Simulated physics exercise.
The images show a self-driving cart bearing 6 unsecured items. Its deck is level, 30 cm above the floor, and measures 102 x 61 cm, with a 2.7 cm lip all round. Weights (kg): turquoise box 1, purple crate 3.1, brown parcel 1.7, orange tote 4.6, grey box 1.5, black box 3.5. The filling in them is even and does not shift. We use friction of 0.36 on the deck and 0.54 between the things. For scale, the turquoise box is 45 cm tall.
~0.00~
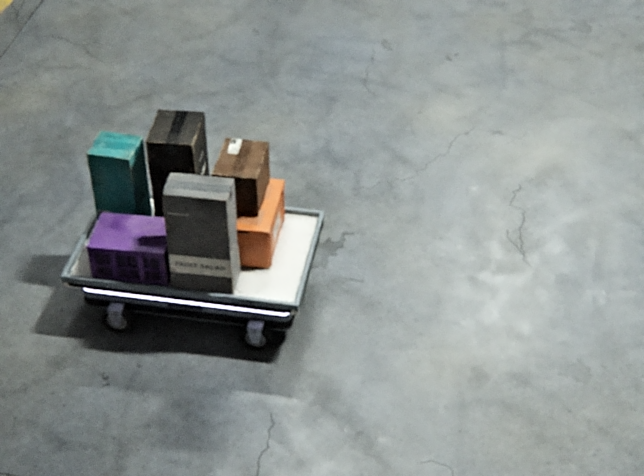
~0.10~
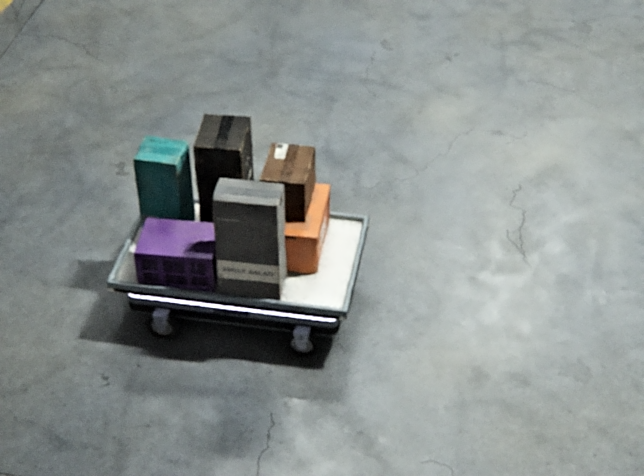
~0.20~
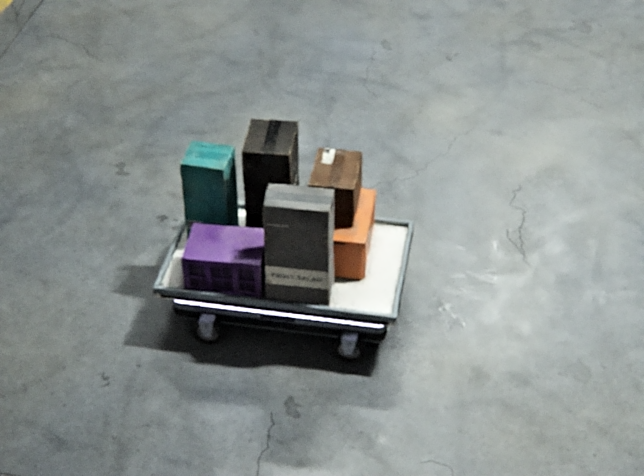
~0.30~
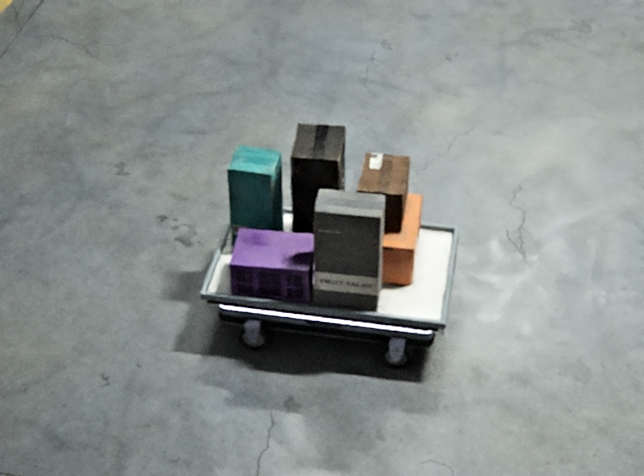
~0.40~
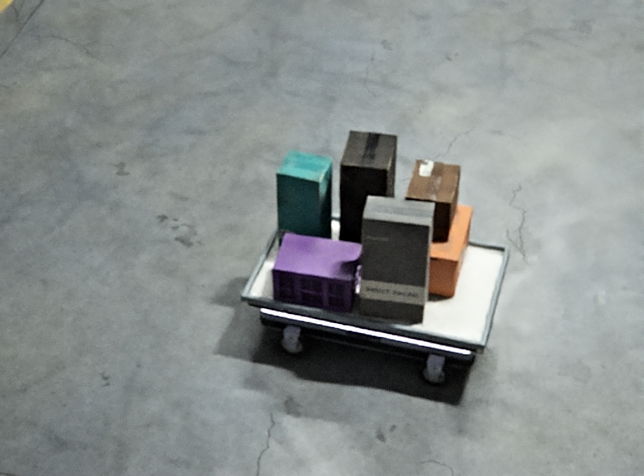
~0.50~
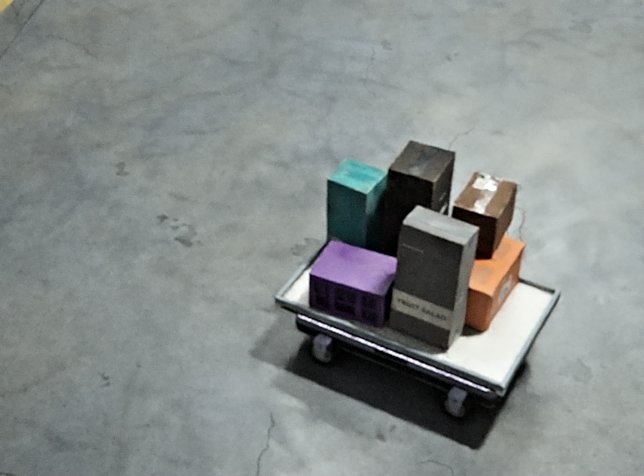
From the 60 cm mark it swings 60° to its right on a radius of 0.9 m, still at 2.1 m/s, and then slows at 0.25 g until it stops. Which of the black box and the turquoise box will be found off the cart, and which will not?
Here is how it goes: The black box will be off the cart; the turquoise box will be off the cart.
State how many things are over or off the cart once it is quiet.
That comes to 4.
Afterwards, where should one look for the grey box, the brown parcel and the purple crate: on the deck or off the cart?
Once it all settles, the grey box leaves its surface, the brown parcel leaves its surface and the purple crate stays on its surface.
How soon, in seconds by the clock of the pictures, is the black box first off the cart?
I'd say around the 0.7 s mark.
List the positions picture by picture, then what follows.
The first frame shows cart 0 cm along; black box (180, 177); turquoise box (121, 185).
The second frame shows cart 21 cm along; grey box (251, 241).
The third frame shows cart 42 cm along; purple crate (227, 260); brown parcel (336, 187).
The fourth frame shows cart 63 cm along; grey box (349, 252).
The fifth frame shows cart 84 cm along, turned 6°; brown parcel (432, 200) shifted 4 cm; purple crate (318, 273).
The sixth frame shows cart 105 cm along, turned 19°; black box (417, 214) at 4° to upright; turquoise box (356, 216).
Around 0.80 s, cart 168 cm along, turned 57°; brown parcel and black box now off the cart; turquoise box at 7° to upright near (501, 278); grey box at 7° to upright.
Around 1.10 s, cart 225 cm along, turned 60°; turquoise box now off the cart; grey box at 20° to upright; purple crate shifted 13 cm.
Around 1.40 s, cart 261 cm along, turned 60°; grey box now off the cart; purple crate shifted 13 cm; orange tote shifted 5 cm.
Finally (2.2 s), off the cart, turquoise box, brown parcel, grey box and black box; not toppled but over 10 cm from the start, purple crate; the last one still in place (within 10 cm).
